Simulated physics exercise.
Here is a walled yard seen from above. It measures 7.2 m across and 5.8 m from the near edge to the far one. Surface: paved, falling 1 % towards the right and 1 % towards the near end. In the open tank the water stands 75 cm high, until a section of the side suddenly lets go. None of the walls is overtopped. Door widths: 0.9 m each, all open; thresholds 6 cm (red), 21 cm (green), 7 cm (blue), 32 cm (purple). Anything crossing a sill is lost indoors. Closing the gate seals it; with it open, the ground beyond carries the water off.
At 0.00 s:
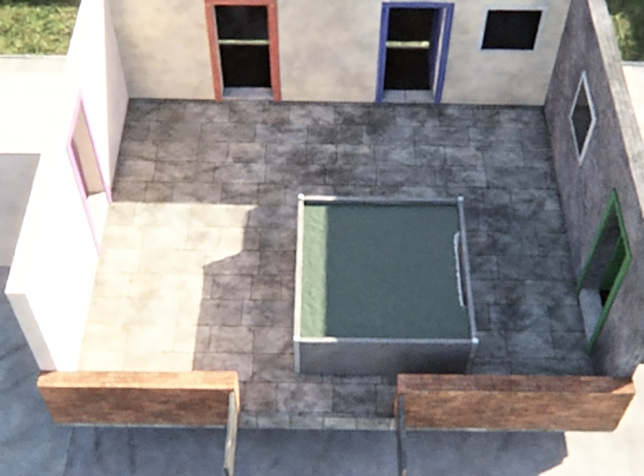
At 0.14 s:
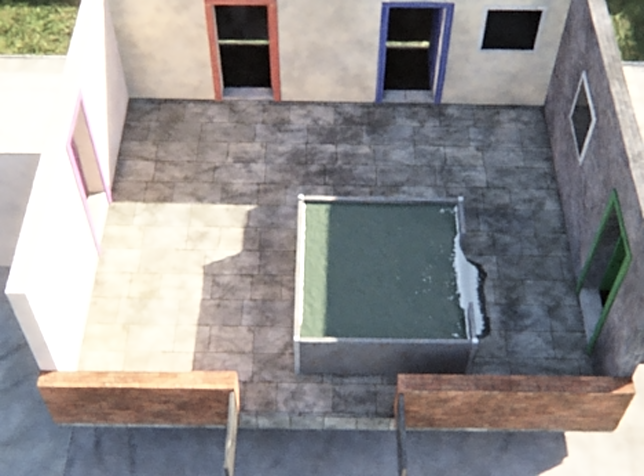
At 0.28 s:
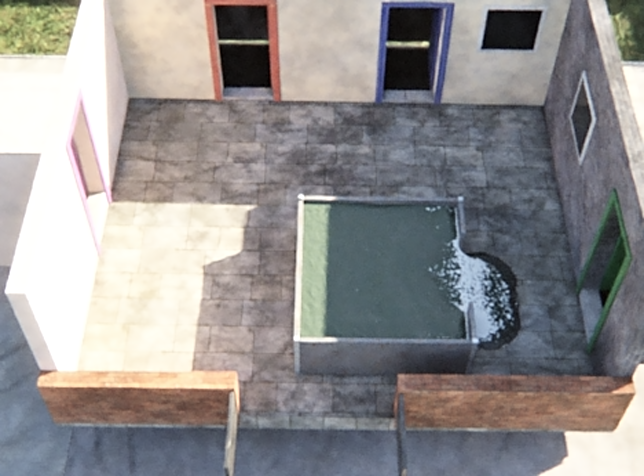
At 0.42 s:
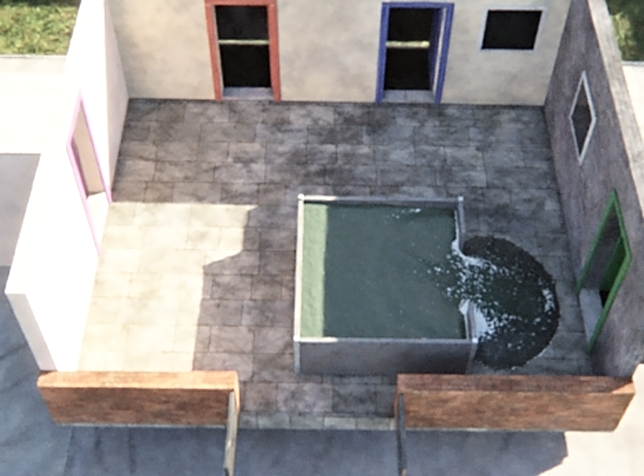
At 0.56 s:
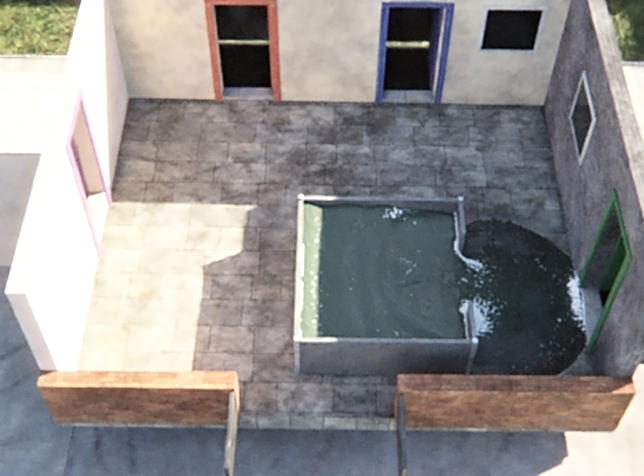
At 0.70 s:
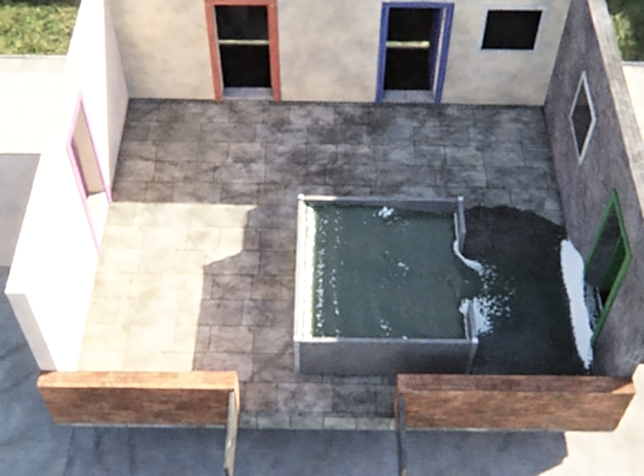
Dark green water bursts in white froth from the right side of an open, grey-rimmed tank in a walled, stone-paved yard, seen from high above by a still camera. Pale walls hold red and blue doorways at the back and a pink one at left, with a green one in the grey right wall. The water fans across the paving, foams against the right wall by the green doorway, and spreads along it.
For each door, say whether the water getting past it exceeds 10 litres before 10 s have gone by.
By that time: The red door stays at or below 10 litres; the green door exceeds 10 litres; the blue door exceeds 10 litres; the purple door stays at or below 10 litres.
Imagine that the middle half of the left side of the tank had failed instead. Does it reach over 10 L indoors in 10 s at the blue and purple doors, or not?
Blue: Within the limit; purple: Within the limit.
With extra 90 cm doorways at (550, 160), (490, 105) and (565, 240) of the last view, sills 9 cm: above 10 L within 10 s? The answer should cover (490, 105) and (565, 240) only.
Well, the first one ends up on the high side, the second one on the high side.
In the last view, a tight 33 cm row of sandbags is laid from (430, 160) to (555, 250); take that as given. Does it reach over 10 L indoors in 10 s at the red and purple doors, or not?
Against the limit, the red door stays within it and the purple door stays within it.
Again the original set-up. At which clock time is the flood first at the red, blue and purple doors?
The front reaches red at 4.0 s, blue at 2.6 s, purple at 6.0 s.
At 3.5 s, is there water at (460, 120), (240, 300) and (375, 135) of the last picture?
Listed in sequence, the spots are drenched, bone dry and drenched.
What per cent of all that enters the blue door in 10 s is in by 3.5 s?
Roughly 5%.
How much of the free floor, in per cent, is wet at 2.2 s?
Roughly 25 percent.
After 1.4 s water covers 15 % of the floor and is deepest (50 cm) near (587, 405); red door not reached, green door 48 cm at the sill, 104 L in, blue door not reached, purple door not reached.
After 2.2 s water covers 25 % of the floor and is deepest (47 cm) near (587, 405); red door not reached, green door 44 cm at the sill, 247 L in, blue door not reached, purple door not reached.
After 3.5 s water covers 45 % of the floor and is deepest (32 cm) near (587, 405); red door not reached, green door 32 cm at the sill, 374 L in, blue door 11 cm at the sill, 2 L in, purple door not reached.
After 6.0 s water covers 80 % of the floor and is deepest (25 cm) near (587, 405); red door 3 cm at the sill, 0 L in, green door 23 cm at the sill, 458 L in, blue door 11 cm at the sill, 16 L in, purple door 1 cm at the sill, 0 L in.
After 10.0 s water covers 95 % of the floor and is deepest (16 cm) near (587, 405); red door 3 cm at the sill, 0 L in, green door 14 cm at the sill, 464 L in, blue door 7 cm at the sill, 25 L in, purple door 8 cm at the sill, 0 L in.
